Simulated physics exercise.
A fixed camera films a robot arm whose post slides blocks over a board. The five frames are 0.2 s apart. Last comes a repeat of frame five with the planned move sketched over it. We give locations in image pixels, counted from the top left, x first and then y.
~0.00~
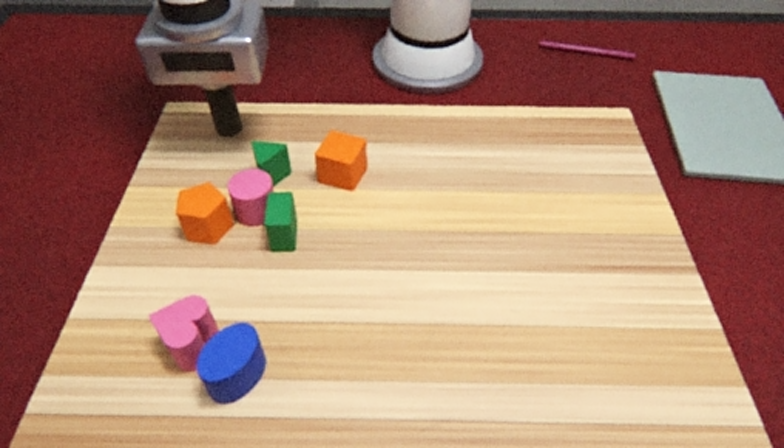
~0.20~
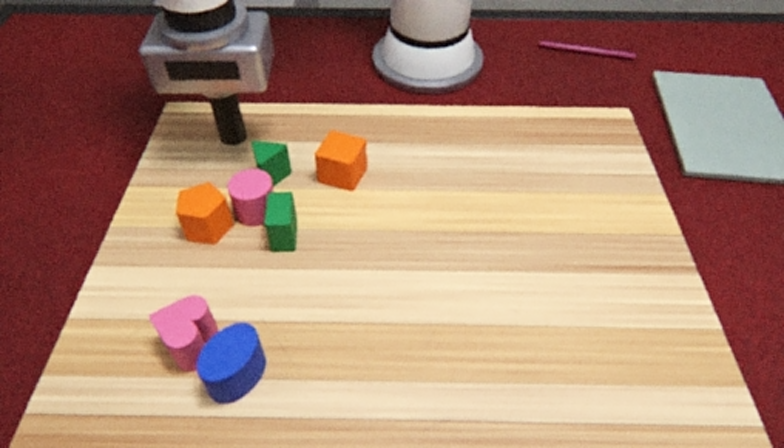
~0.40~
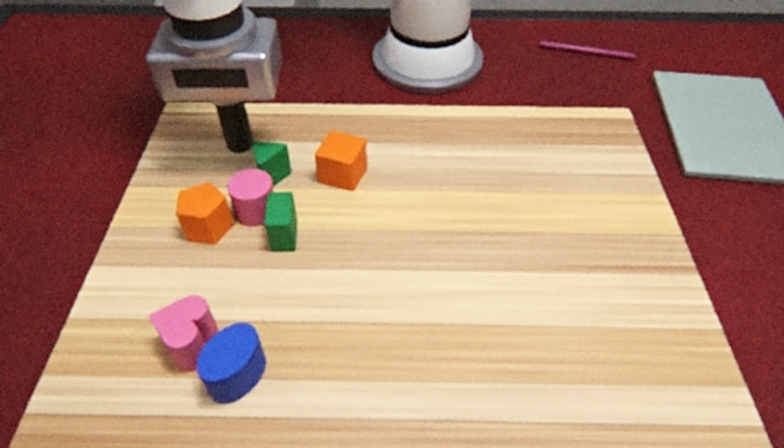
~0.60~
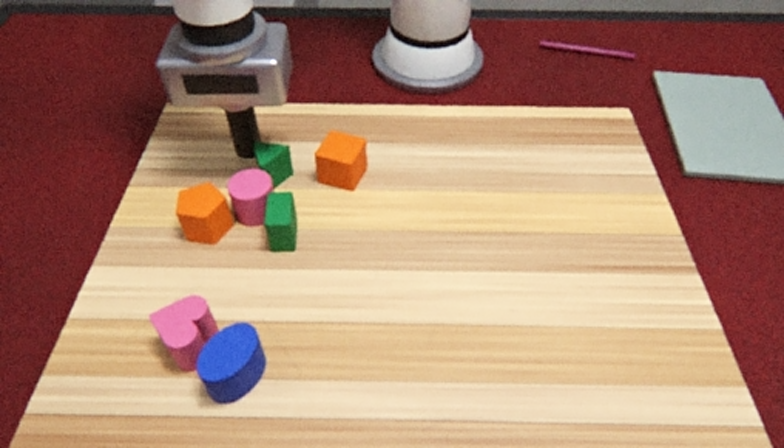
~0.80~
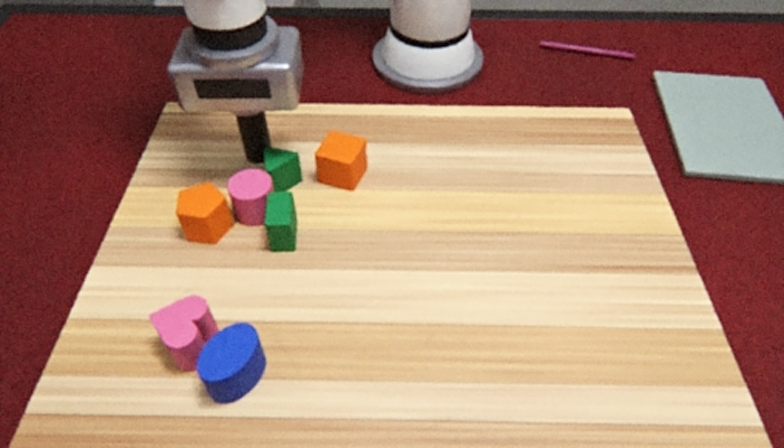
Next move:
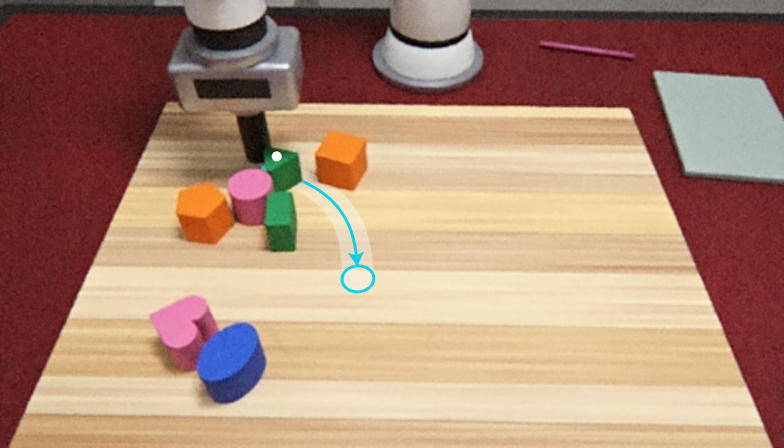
On a wooden board, a robot arm moves slightly right and nudges a green triangular block.
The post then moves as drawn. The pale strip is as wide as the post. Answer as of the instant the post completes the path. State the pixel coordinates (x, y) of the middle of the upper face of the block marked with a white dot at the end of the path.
For the centre of its top, I'd go with (315, 200).
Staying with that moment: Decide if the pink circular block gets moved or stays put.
Undisturbed, or as good as.
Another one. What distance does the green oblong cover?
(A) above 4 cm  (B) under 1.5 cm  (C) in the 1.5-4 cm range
The correct letter is B.
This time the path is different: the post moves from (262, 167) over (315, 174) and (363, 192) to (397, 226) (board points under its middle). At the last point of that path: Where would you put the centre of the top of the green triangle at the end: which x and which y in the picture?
I predict (297, 166).
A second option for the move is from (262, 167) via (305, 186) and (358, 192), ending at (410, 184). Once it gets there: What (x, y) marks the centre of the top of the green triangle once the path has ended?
Around (311, 183).
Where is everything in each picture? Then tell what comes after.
The first picture shows post tip at (229, 129); block tops, pink circular block at (249, 183); green triangle at (266, 149); green oblong at (279, 208); orange four-sided block at (341, 146).
The second picture shows post at (234, 138); blocks unchanged.
The third picture shows post at (241, 145); blocks unchanged.
The fourth picture shows post at (250, 150); green triangle at (268, 151).
The fifth picture shows post at (260, 155); pink circular block at (249, 183); green triangle at (277, 156); green oblong at (279, 208); orange four-sided block at (341, 146).
Path on the board, from (262, 167) via (314, 187) and (349, 225), ending at (358, 279); the dot is on the green triangle.
On the path given first. One third of the way, post at (312, 175); green triangle at (300, 179), turned 100° clockwise; orange four-sided block at (348, 147), turned 15° anticlockwise.
Two thirds of the way, post at (348, 213); green triangle at (315, 200); orange four-sided block at (354, 149), turned 45° anticlockwise.
At the end, post at (357, 267); pink circular block in place; green triangle at (315, 200), turned 185° clockwise; green oblong in place; orange four-sided block at (354, 149), turned 45° anticlockwise.
